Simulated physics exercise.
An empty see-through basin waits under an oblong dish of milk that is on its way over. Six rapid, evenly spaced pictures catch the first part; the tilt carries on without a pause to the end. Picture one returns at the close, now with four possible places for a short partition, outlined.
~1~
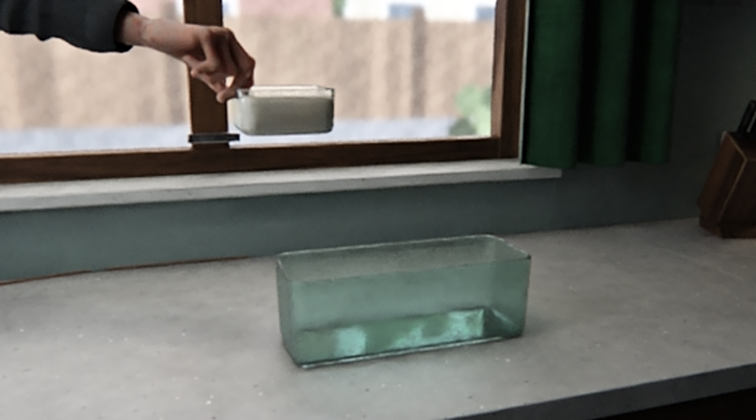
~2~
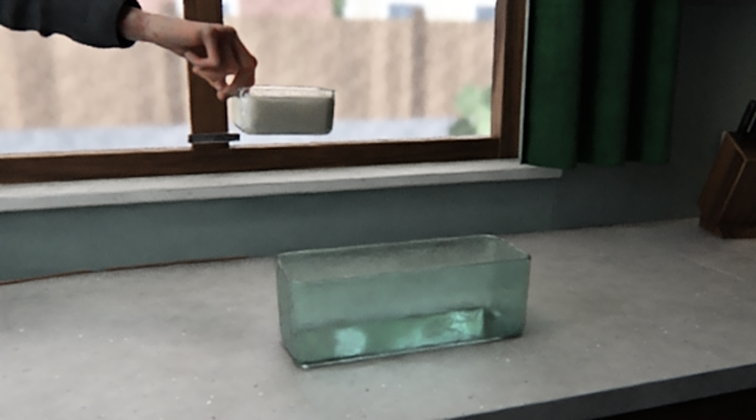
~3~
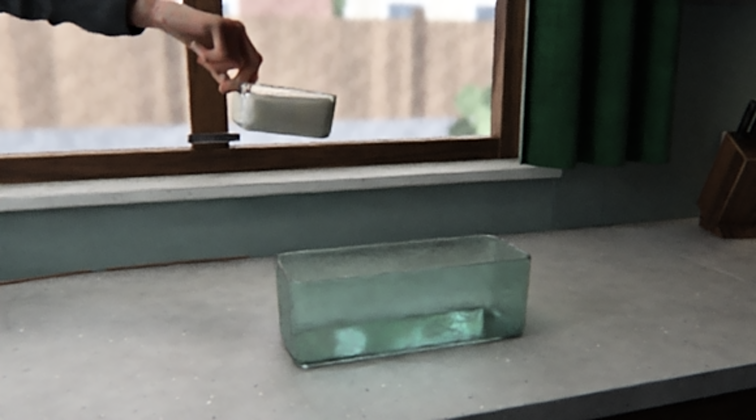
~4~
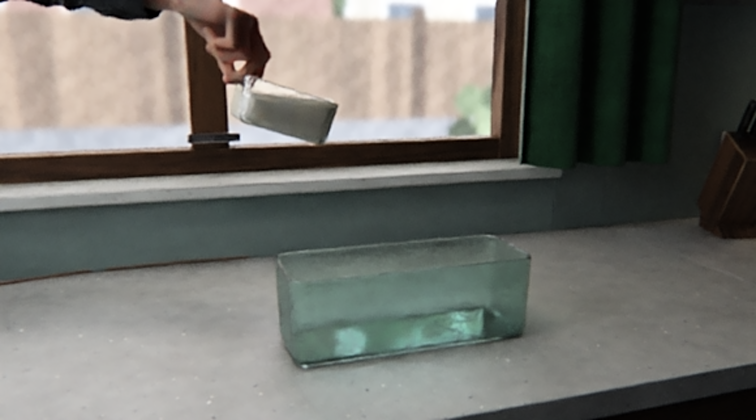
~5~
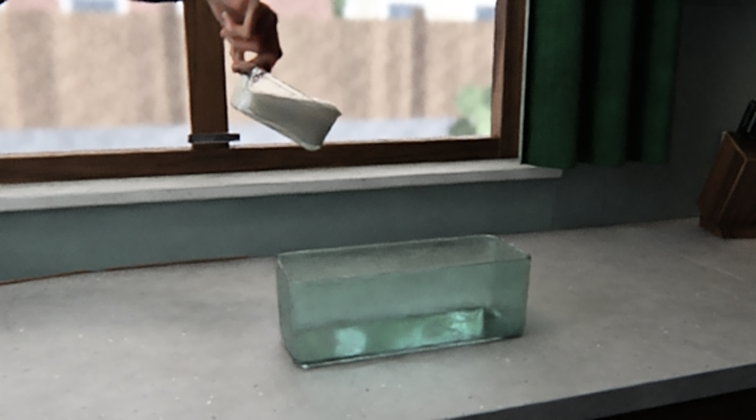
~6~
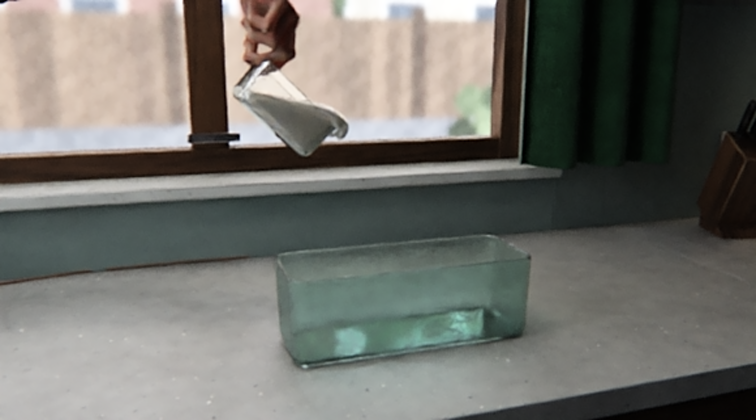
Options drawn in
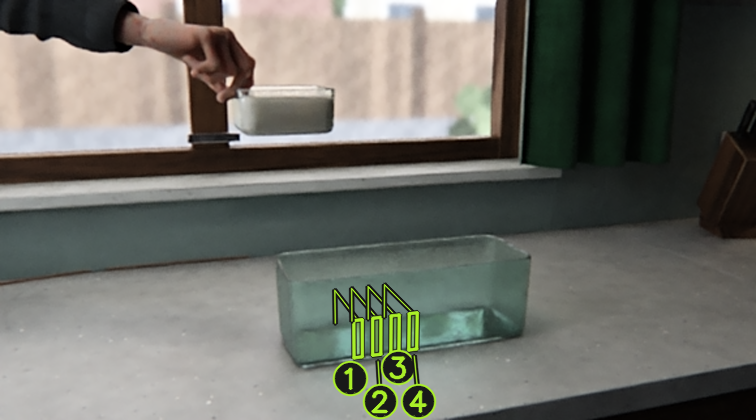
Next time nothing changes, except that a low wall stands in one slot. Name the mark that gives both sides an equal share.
The best slot is 3.
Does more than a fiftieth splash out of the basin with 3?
Yes.
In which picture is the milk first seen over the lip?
Picture 5.
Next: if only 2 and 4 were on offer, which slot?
That would be 2.
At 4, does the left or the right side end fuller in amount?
The left one.
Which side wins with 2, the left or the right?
More ends on the right.
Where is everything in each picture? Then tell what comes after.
Upright, lip at (324, 87); basin from (292, 366) to (522, 333); nothing has left yet, in the first picture.
Tipped about 2°, lip at (325, 88); nothing has left yet, in the second picture.
Tipped about 8°, lip at (327, 93); nothing has left yet, in the third picture.
Tipped about 18°, lip at (328, 101); nothing has left yet, in the fourth picture.
Tipped about 31°, lip at (329, 112); milk is over the lip, down to (329, 112), in the fifth picture.
Tipped about 45°, lip at (326, 123); milk is over the lip, down to (331, 135), in the sixth picture.
In lime, 1 at (359, 363); 2 at (378, 361); 3 at (396, 358); 4 at (414, 355).
For slot 1, about 11 % ends left of the wall and 79 % right of it; 10 % is lost outside.
For slot 2, about 21 % ends left of the wall and 70 % right of it; 9 % is lost outside.
For slot 3, about 45 % ends left of the wall and 45 % right of it; 10 % is lost outside.
For slot 4, about 80 % ends left of the wall and 9 % right of it; 11 % is lost outside.
